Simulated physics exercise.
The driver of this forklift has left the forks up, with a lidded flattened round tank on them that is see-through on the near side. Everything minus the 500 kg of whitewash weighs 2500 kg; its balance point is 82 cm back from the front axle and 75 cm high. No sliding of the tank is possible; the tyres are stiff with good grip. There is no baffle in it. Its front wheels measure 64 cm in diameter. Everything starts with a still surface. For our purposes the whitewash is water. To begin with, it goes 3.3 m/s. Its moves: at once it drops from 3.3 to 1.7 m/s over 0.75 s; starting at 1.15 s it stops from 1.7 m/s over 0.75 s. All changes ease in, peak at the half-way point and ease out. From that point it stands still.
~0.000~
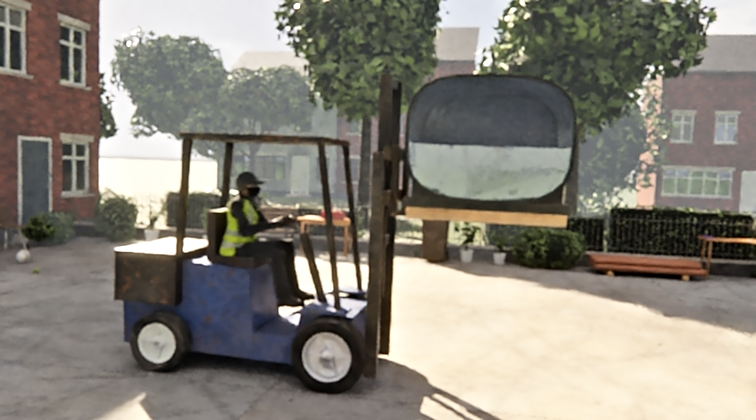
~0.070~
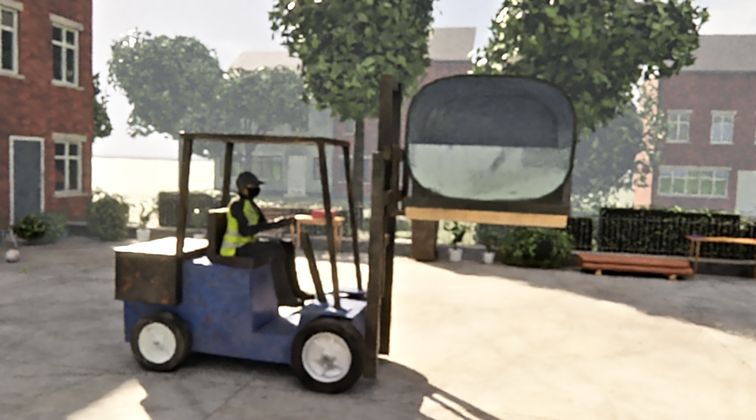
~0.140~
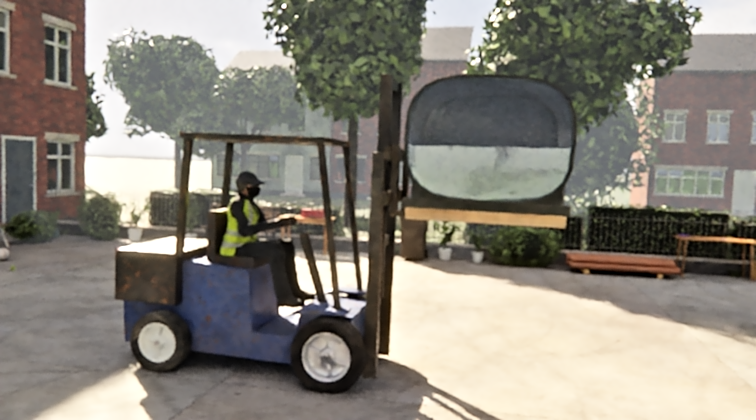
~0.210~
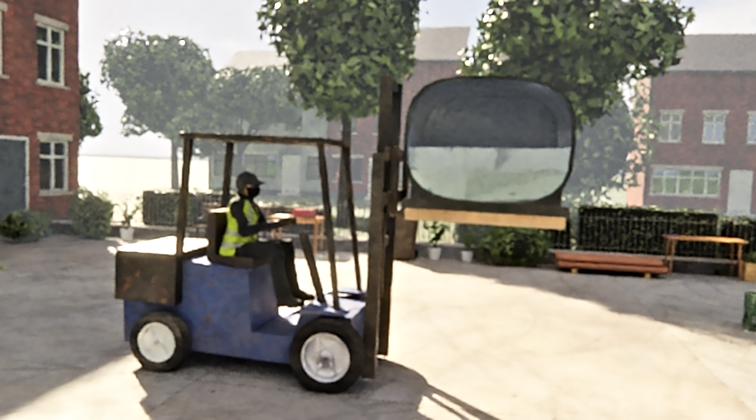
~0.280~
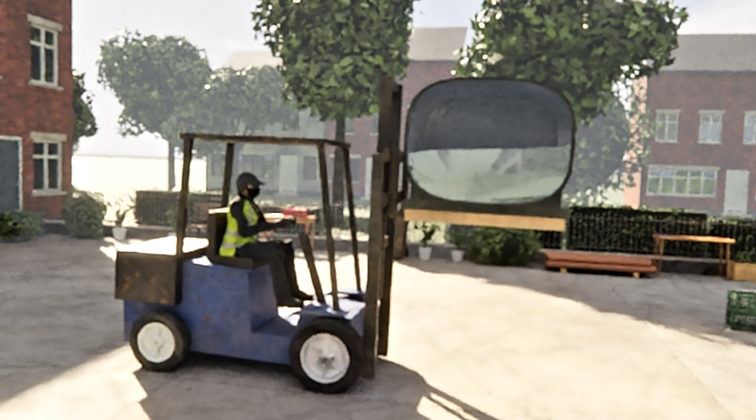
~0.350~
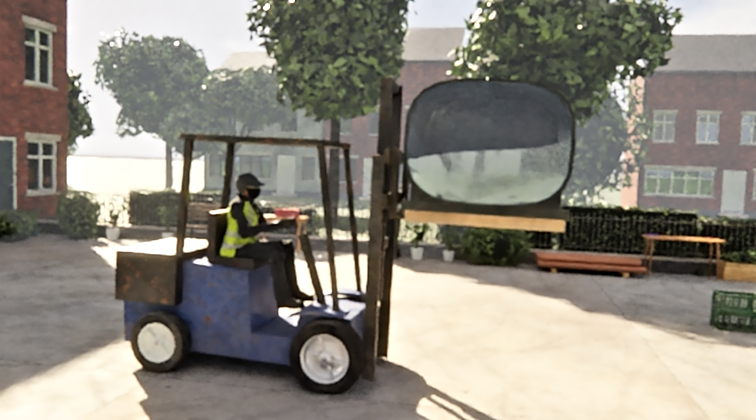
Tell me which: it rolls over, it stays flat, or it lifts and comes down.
It is going to keep steady on its wheels.
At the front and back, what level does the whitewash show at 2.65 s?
The front reads 38 cm and the back reads 58 cm.
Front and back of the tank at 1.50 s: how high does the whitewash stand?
Roughly 30 cm in front and 80 cm behind.
After 1.50 s the lean is 0°, wheels down; the liquid stands 31 cm on the front, 80 cm on the back.
After 2.40 s the lean is 1° nose down, wheels down; the liquid stands 44 cm on the front, 63 cm on the back.
After 2.65 s the lean is 1° nose up, wheels down; the liquid stands 38 cm on the front, 58 cm on the back.
After 4.89 s no wheel has left the ground; at worst the lighter axle bore 2 per cent of the weight.
